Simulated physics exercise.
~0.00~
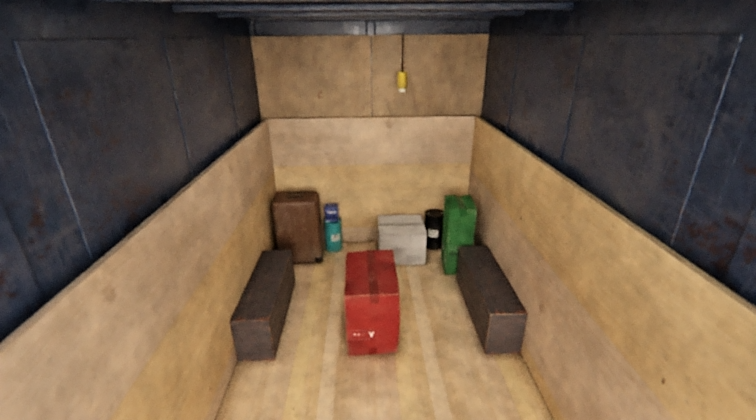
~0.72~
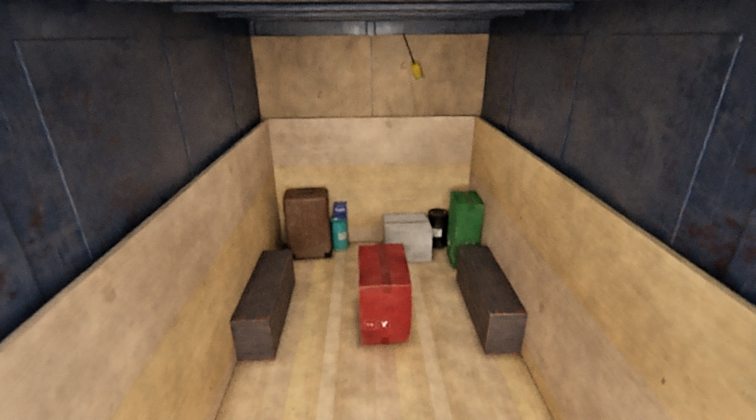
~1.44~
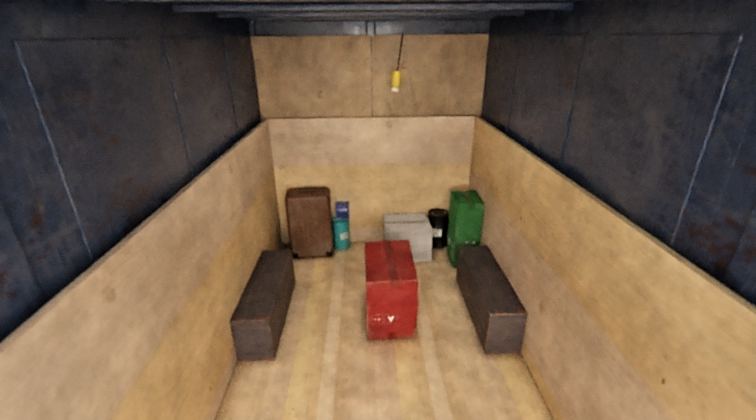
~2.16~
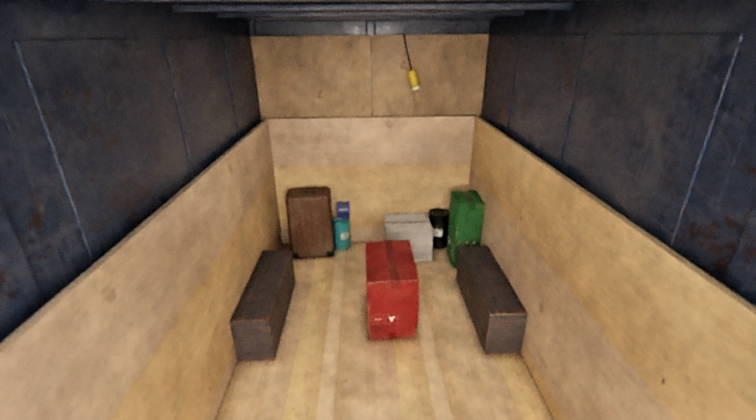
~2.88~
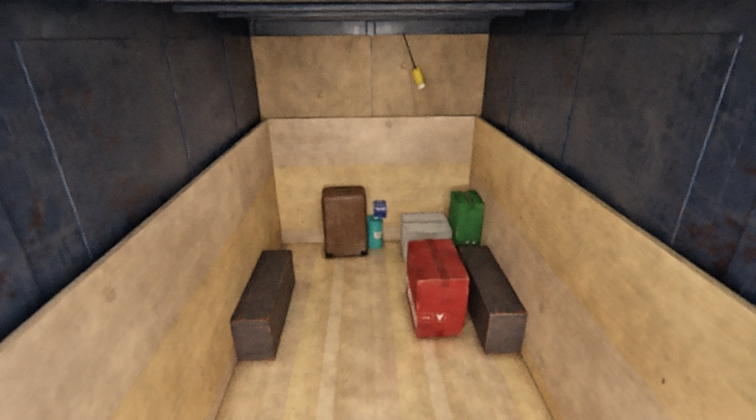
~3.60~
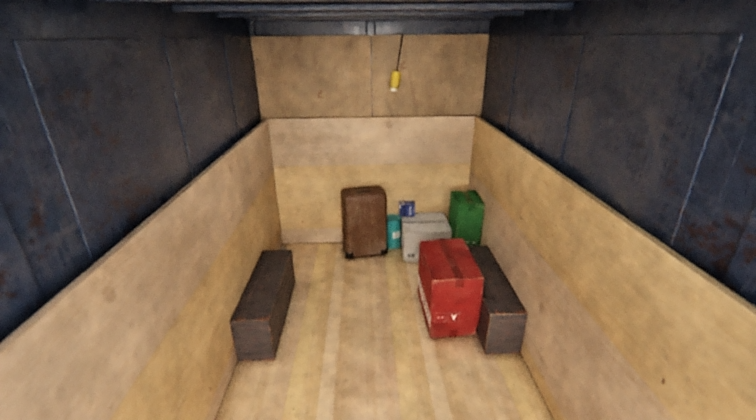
Van load bay with loose cargo sliding right in stages, red box ending against the right wheel box, small blue box tipping over.
